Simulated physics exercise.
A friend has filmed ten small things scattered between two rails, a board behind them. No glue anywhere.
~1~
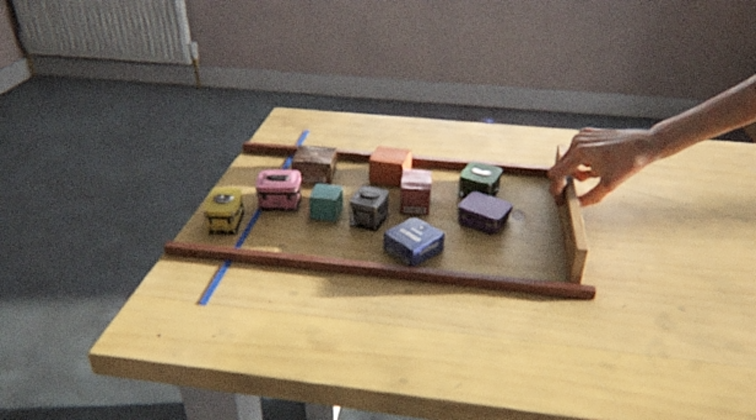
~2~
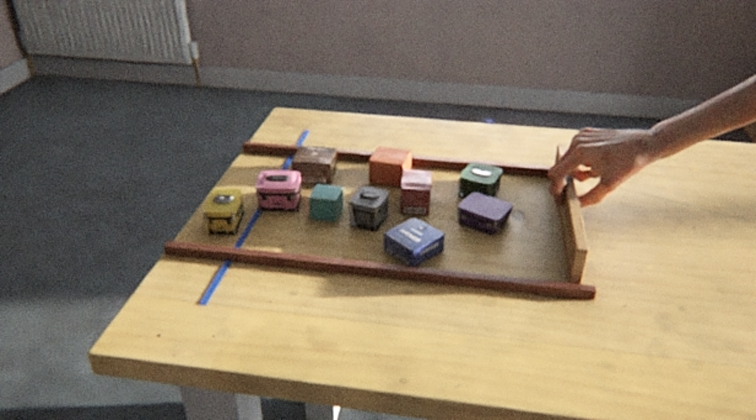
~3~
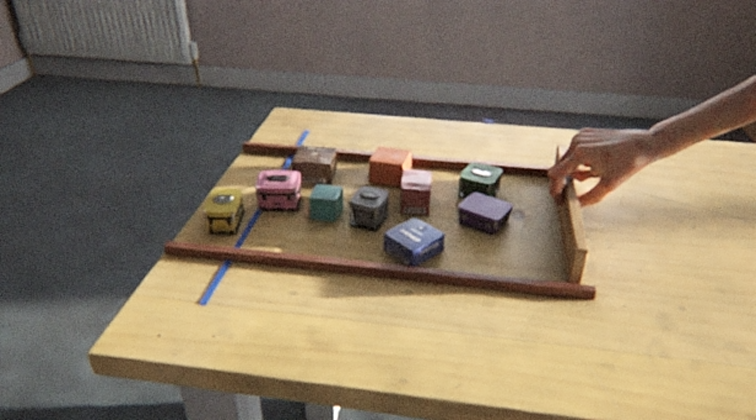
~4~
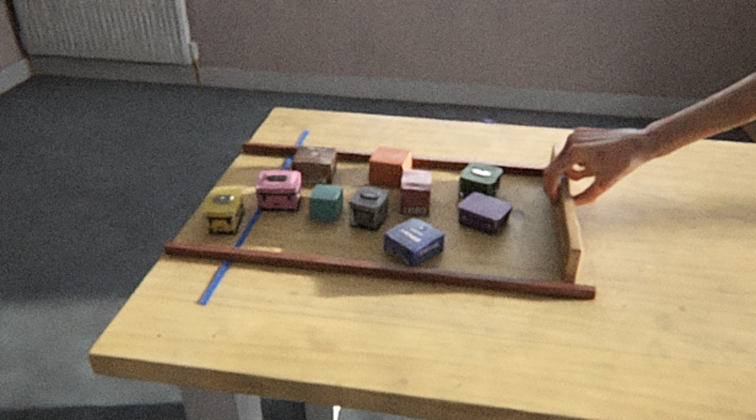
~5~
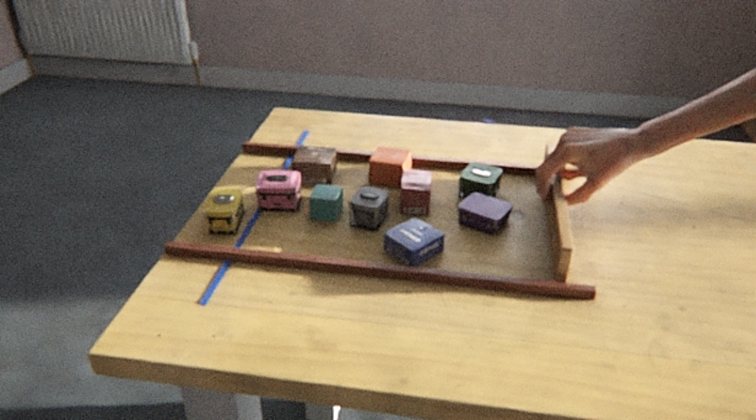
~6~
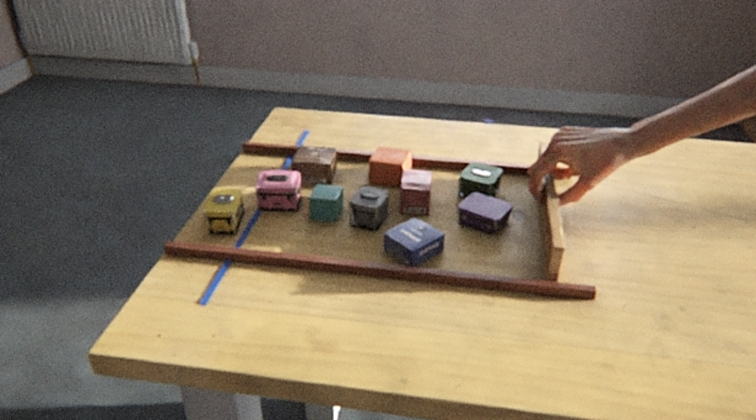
Ten small cases and boxes sit scattered between two dark red rails on a pale wooden table, seen from above at an angle in a grey-carpeted room with a radiator. Yellow and pink cases are at the left near a blue tape line, with brown, turquoise, grey, orange, red, blue, green and purple ones rightward. A hand at the right slides the upright board slightly left, while the objects and camera stay still.
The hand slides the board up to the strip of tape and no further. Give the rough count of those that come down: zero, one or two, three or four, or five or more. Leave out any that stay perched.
Outcome: The number that fall off is three or four.
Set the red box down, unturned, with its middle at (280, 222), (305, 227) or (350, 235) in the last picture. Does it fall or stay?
In turn it does not fall; remains up; holds on.
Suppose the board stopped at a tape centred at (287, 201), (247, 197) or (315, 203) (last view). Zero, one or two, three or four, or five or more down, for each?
In that order: Three or four; at least five; one to two.
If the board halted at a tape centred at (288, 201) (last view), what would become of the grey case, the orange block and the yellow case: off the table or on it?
The grey case survives; the orange block holds on; the yellow case remains up.
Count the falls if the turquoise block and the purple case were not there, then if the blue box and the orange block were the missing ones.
The counts: 1 and 2.
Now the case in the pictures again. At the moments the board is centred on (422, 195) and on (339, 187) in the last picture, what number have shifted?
First 6, then 10.
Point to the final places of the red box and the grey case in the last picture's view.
The red box stops around (220, 172); the grey case around (203, 194).
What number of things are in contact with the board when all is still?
The number is 3.
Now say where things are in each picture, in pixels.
In the first picture, yellow case (225, 211); pink case (279, 190); brown box (315, 164); board (568, 208); tape (266, 199).
In the second picture, pink case (279, 190); turquoise block (326, 203).
In the third picture, brown box (315, 164); red box (416, 192).
In the fourth picture, yellow case (225, 211); green case (480, 183).
In the fifth picture, pink case (279, 190); blue box (414, 242).
In the sixth picture, yellow case (225, 211); pink case (279, 190); brown box (315, 164); board (548, 206); tape (266, 199).
Early on, none off yet; yellow case at rest near (225, 211); pink case at rest near (279, 190); brown box at rest near (315, 164).
Finally, the number that fall off is three or four; lost, turquoise block, brown box and pink case.
